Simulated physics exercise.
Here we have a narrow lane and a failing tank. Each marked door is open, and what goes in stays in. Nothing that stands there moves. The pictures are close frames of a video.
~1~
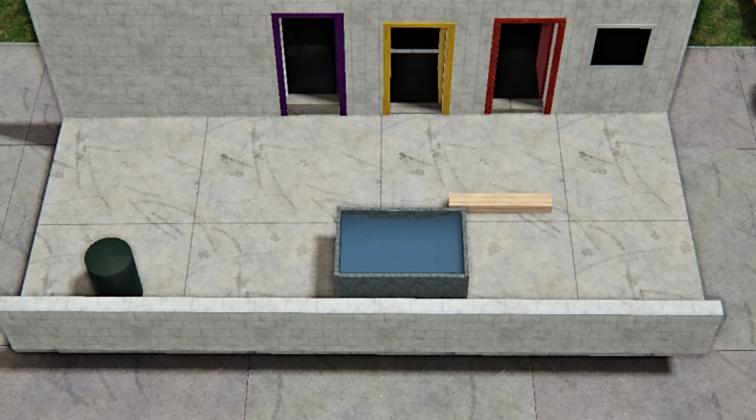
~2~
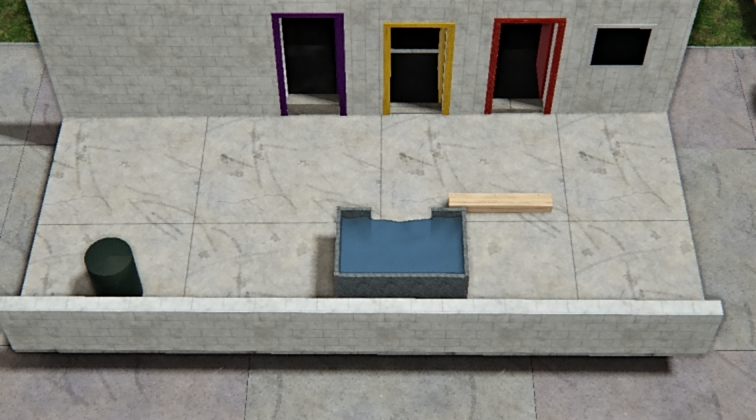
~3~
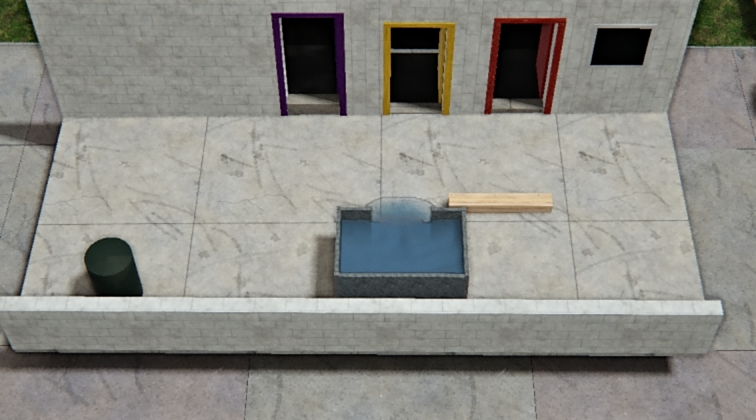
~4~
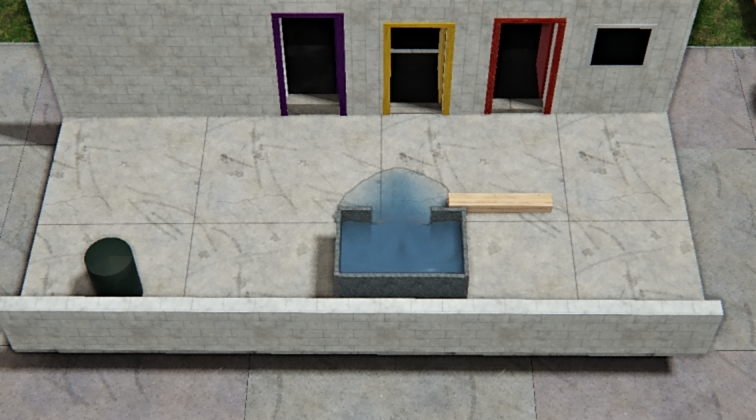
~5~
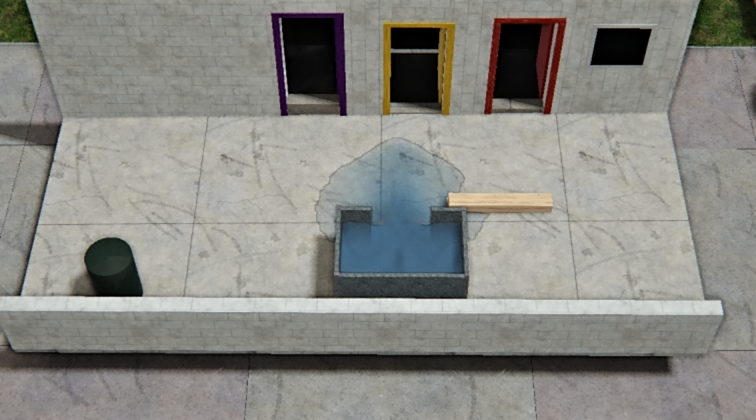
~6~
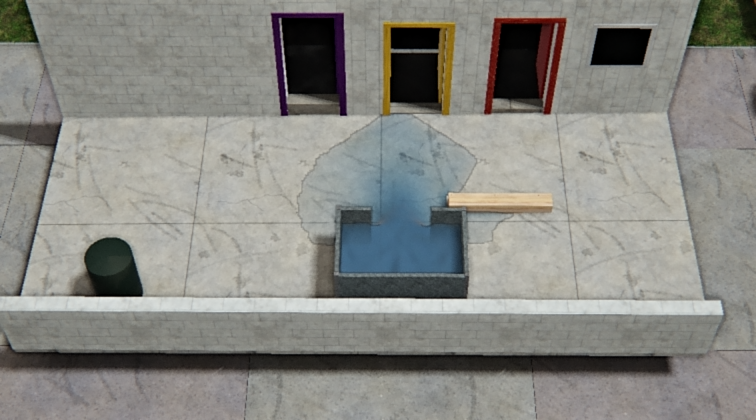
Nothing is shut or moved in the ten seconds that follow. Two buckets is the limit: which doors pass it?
In the end: The yellow door lets in a lot; the red door admits no more than that; the purple door admits no more than that.
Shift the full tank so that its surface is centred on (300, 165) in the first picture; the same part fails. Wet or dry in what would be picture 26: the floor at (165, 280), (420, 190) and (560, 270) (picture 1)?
As listed: No water, covered, no water.
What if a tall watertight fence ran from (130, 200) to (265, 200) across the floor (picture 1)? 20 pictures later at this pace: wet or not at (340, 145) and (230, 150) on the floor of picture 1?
In that order: Flooded, under water.
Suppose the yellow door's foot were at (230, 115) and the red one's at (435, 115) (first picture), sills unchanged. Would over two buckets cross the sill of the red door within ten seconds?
Then: The red door floods.
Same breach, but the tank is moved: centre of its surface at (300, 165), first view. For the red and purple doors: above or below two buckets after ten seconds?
In short: The red one holds; the purple one passes that mark.
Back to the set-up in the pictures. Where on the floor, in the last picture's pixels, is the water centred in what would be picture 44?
Near (371, 197).
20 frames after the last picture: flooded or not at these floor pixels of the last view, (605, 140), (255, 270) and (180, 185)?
In that order: Awash, dry, awash.
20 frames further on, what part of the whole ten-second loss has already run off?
Close to 35 %.
A moment on, water covers 20 % of the floor; the yellow door over two buckets in, the red door wet at the sill, nothing in, the purple door wet at the sill, nothing in.
Next, water covers 30 % of the floor; the yellow door far over two buckets in, the red door wet at the sill, nothing in, the purple door wet at the sill, nothing in.
Then, water covers 40 % of the floor; the yellow door far over two buckets in, the red door under two buckets in, the purple door wet at the sill, nothing in.
Later, water covers 55 % of the floor; the yellow door far over two buckets in, the red door under two buckets in, the purple door wet at the sill, nothing in.
In the end, water covers 50 % of the floor; the yellow door far over two buckets in, the red door under two buckets in, the purple door wet at the sill, nothing in.
